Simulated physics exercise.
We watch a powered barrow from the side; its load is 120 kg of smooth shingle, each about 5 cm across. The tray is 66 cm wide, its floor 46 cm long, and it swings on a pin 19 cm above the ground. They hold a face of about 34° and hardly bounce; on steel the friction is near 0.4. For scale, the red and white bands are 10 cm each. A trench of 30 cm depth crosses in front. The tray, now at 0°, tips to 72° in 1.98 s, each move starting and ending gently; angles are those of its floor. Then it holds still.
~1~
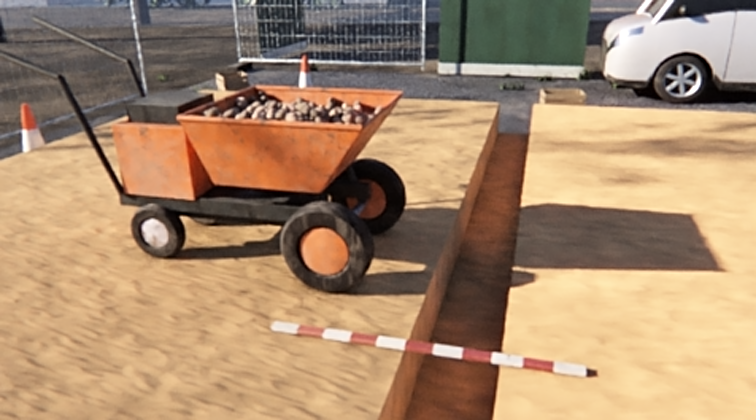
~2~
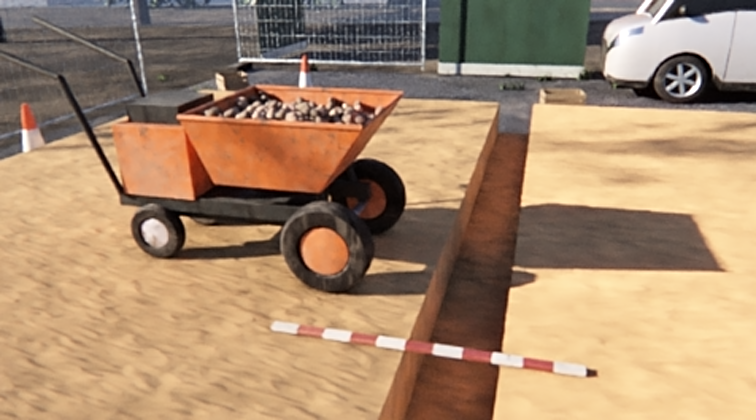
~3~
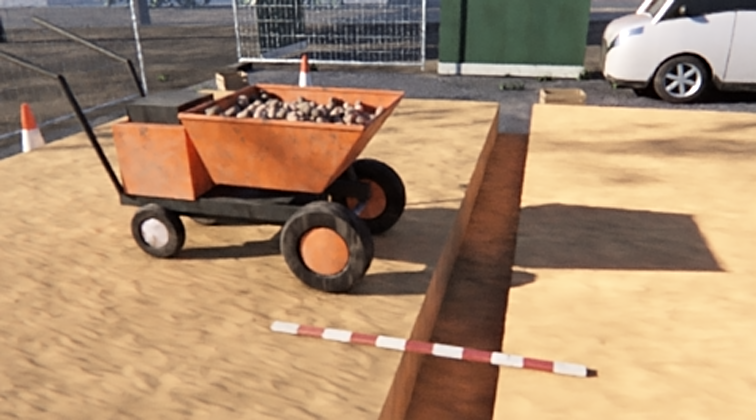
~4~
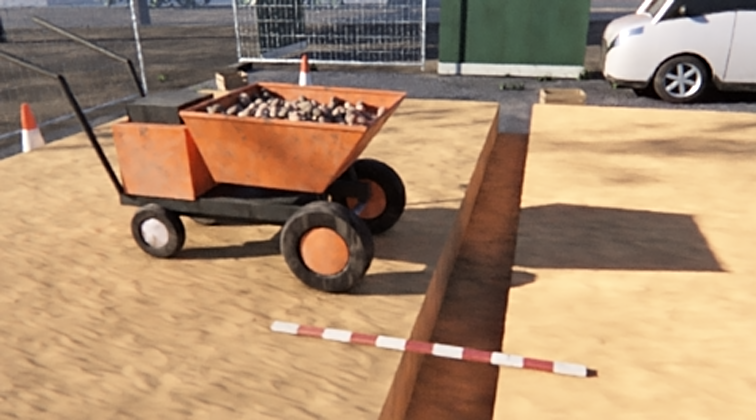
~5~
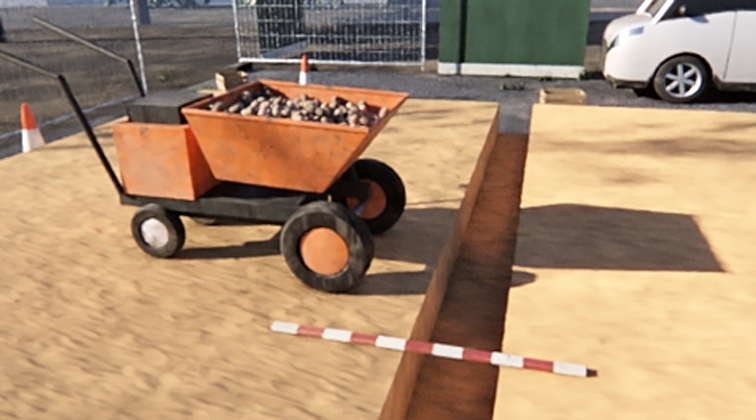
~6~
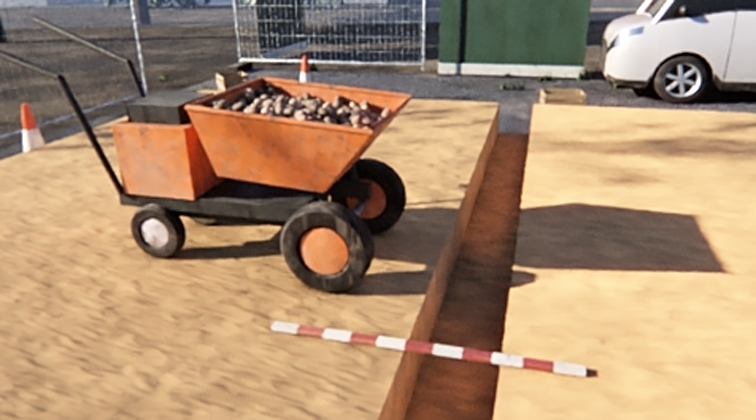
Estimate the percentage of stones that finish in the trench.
Close to 64 in a hundred.
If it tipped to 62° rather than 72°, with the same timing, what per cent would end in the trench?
In that case some 60 per cent.
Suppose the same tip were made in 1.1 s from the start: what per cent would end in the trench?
In that case some 55 per cent.
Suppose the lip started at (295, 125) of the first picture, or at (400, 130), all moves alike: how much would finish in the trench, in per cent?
Near 95 per cent from the first place, 25 from the second.
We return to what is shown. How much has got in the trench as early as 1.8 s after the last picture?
Some 35 per cent.
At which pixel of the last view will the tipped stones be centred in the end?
Near (496, 310).
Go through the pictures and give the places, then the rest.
In the first picture, the tray is at 0°, its lip at (362, 128); the top of the load is at (280, 107).
In the second picture, lip at (362, 128), floor tilted 0°, highest stones at (268, 105).
In the third picture, lip at (364, 129), floor tilted 1°, highest stones at (269, 104).
In the fourth picture, the tray is at 2°, its lip at (366, 130); the top of the load is at (263, 102).
In the fifth picture, lip at (369, 131), floor tilted 3°, highest stones at (260, 99).
In the sixth picture, lip at (372, 133), floor tilted 4°, highest stones at (263, 96).
Then, 1.2 s after the last picture the floor is at 61°, 98 % in the tray, 2 % in the trench; the foremost stones are at (492, 240).
Then, 1.8 s after the last picture the floor is at 72°, 35 % in the tray, 35 % in the trench, 29 % past the trench; the foremost stones are at (638, 285).
Then, 2.1 s after the last picture the floor is at 72°, 14 % in the tray, 50 % in the trench, 36 % past the trench; the foremost stones are at (686, 284).
Then, 4.1 s after the last picture the floor is at 72°, 0 % in the tray, 64 % in the trench, 36 % past the trench; the foremost stones are at (695, 285).
